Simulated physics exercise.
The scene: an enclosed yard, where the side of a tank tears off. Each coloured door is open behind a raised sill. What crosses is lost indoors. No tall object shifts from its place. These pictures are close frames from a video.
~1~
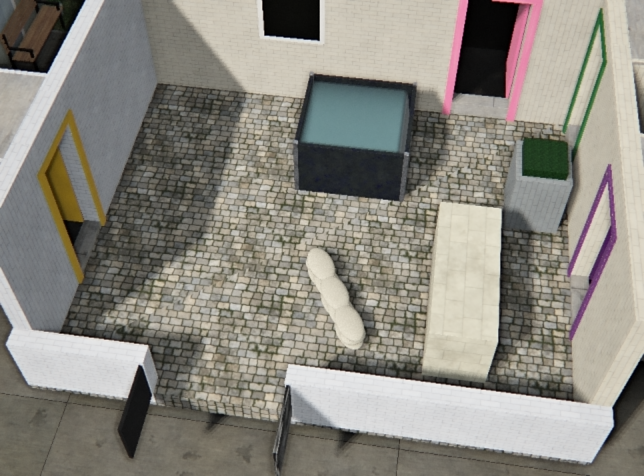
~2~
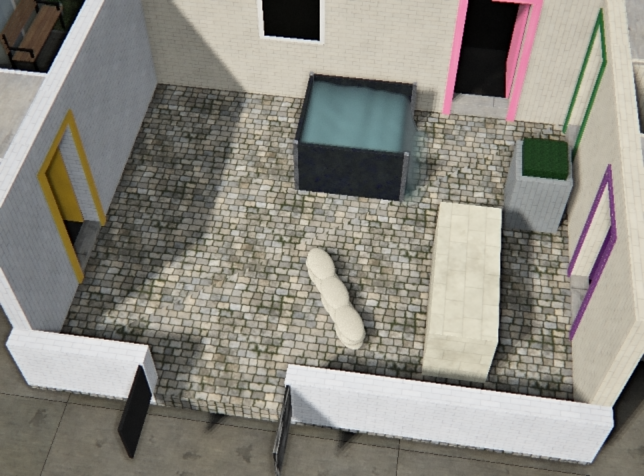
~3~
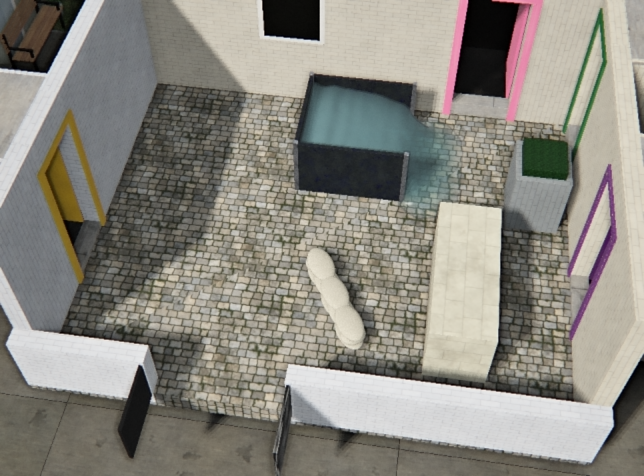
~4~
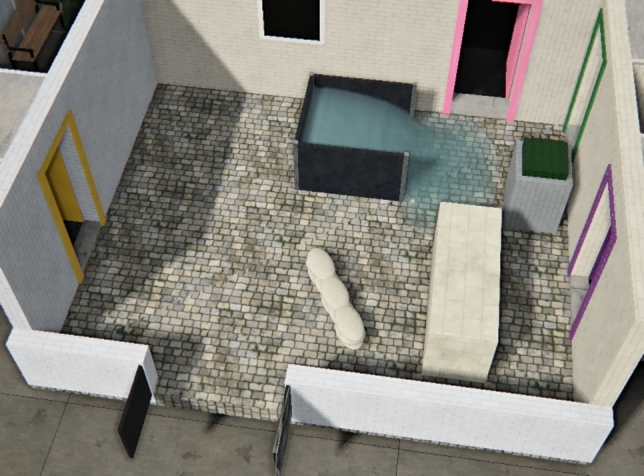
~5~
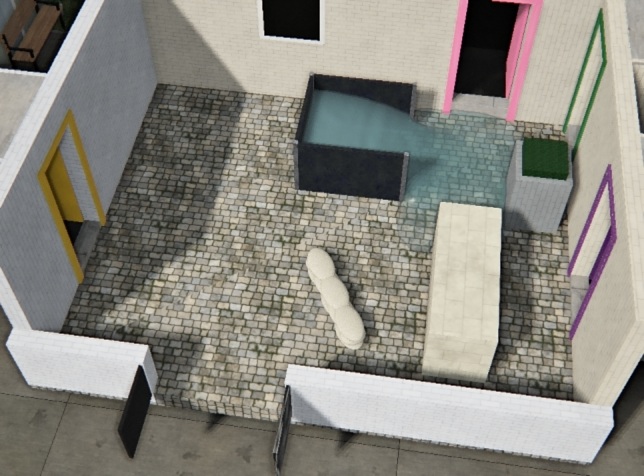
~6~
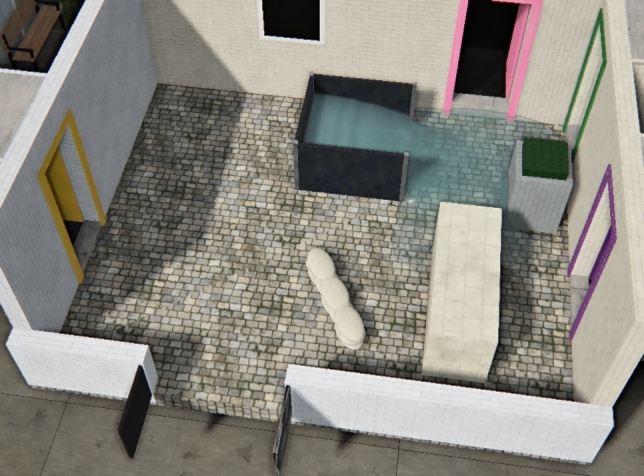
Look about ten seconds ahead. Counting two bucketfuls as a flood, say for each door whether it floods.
The purple door is going to let through more than allowed; the yellow door is going to let through no more than allowed; the green door is going to let through more than allowed; the pink door is going to let through no more than allowed.
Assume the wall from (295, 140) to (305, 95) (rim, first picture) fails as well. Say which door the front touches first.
I say the one in yellow.
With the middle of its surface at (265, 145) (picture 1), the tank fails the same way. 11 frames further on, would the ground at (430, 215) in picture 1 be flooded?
Answer: Wet.
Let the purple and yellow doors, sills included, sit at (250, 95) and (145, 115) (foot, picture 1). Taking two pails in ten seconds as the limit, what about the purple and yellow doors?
Here the purple door stays within the limit while the yellow door stays within the limit.
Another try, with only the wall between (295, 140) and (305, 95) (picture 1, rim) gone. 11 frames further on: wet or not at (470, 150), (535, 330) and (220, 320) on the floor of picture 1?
One by one: Unsoaked; unsoaked; unsoaked.
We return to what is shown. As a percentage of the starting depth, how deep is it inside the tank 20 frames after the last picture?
10 percent or thereabouts.
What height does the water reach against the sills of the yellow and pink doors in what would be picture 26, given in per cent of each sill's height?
About 0 and 80 %.
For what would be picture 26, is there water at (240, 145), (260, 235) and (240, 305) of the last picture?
As listed, the points end up high and dry, soaked and high and dry.
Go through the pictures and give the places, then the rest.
The first picture shows still water in the water tank at (357, 117).
In the second picture, the front is at (413, 201), out from the gap at (405, 151).
In the third picture, the front is at (432, 213), out from the gap at (405, 152).
In the fourth picture, the front is at a hidden place, out from the gap at (405, 154).
In the fifth picture, the front is at a hidden place, out from the gap at (405, 155).
In the sixth picture, the front is at a hidden place, out from the gap at (405, 155).
A moment on, water covers 25 % of the floor; the purple door under two buckets in, the yellow door not reached, the green door over two buckets in, the pink door wet at the sill, nothing in.
Next, water covers 30 % of the floor; the purple door over two buckets in, the yellow door not reached, the green door far over two buckets in, the pink door wet at the sill, nothing in.
Then, water covers 40 % of the floor; the purple door over two buckets in, the yellow door not reached, the green door far over two buckets in, the pink door under two buckets in.
Later, water covers 80 % of the floor; the purple door over two buckets in, the yellow door wet at the sill, nothing in, the green door far over two buckets in, the pink door under two buckets in.
In the end, water covers 90 % of the floor; the purple door over two buckets in, the yellow door wet at the sill, nothing in, the green door far over two buckets in, the pink door under two buckets in.
